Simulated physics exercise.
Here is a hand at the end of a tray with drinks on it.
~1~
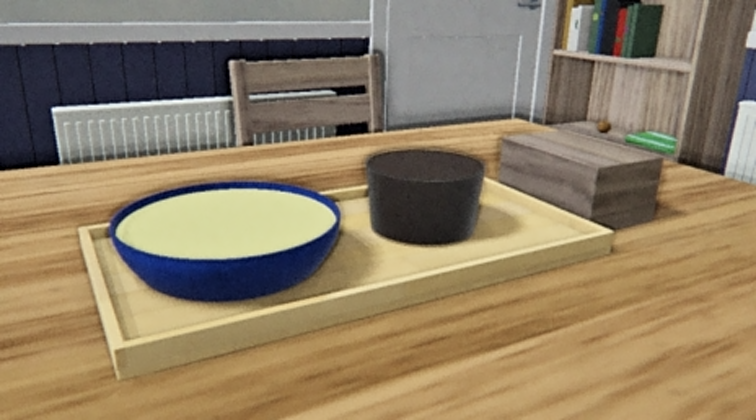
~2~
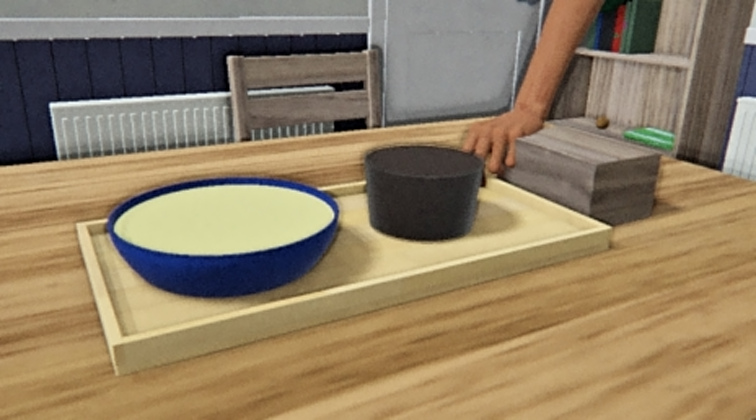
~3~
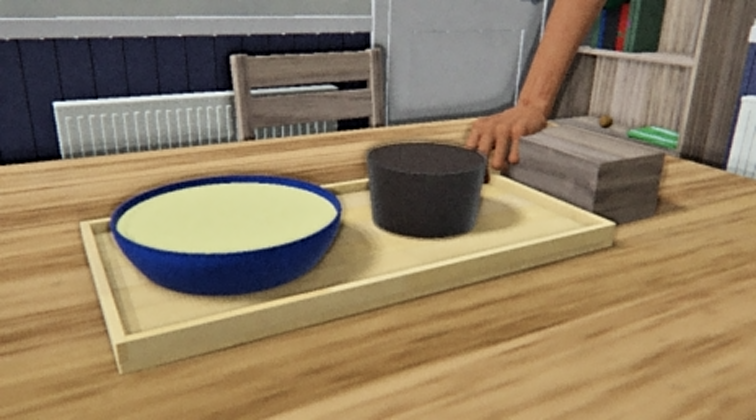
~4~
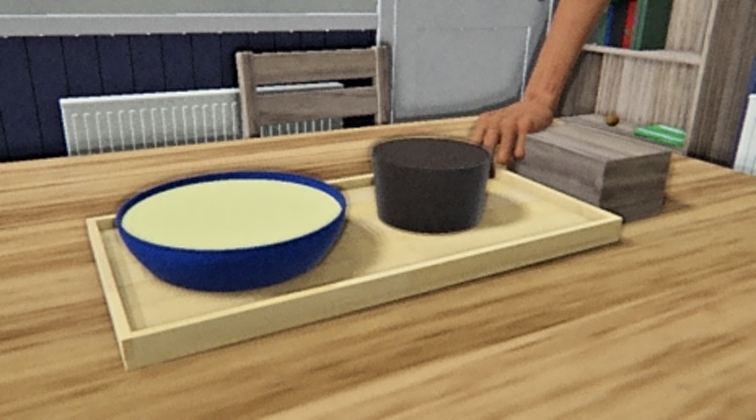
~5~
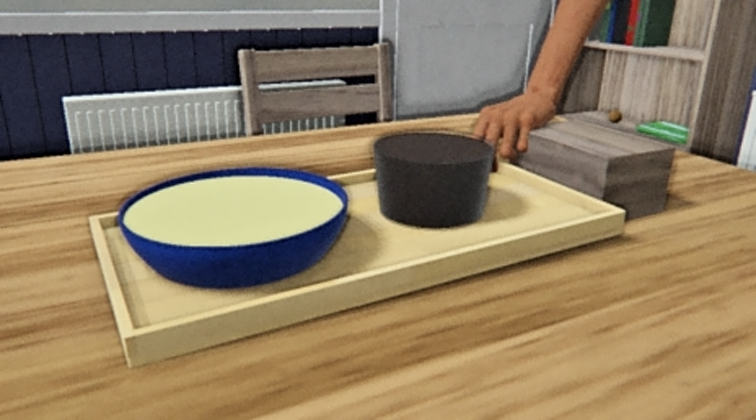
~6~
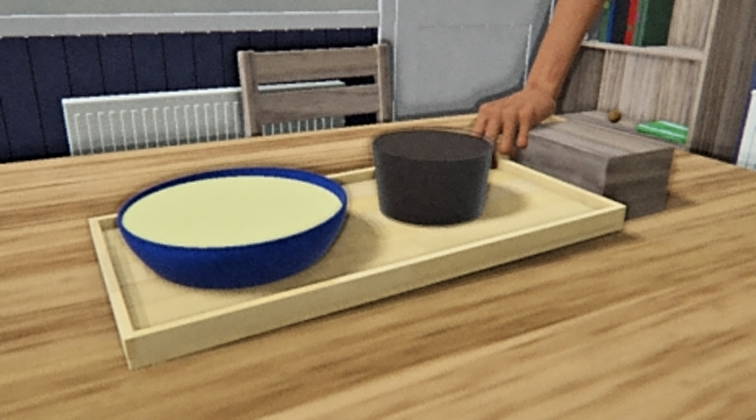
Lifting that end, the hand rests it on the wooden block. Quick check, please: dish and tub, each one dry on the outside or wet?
On the left the dish: Runs over, on the right the tub: Runs over.
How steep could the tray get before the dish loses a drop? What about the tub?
The first at 6 degrees, the second at 6 degrees.
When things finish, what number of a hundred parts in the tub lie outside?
Roughly 12 per cent.
Next, the tray slopes by about 6°; dish, it has slopped over; tub, it has slopped over.
After that, the tray slopes by about 12°; dish, it has slopped over; tub, it has slopped over.
Finally, the tray slopes by about 10°, resting on the wooden block; dish, it has slopped over; tub, it has slopped over.
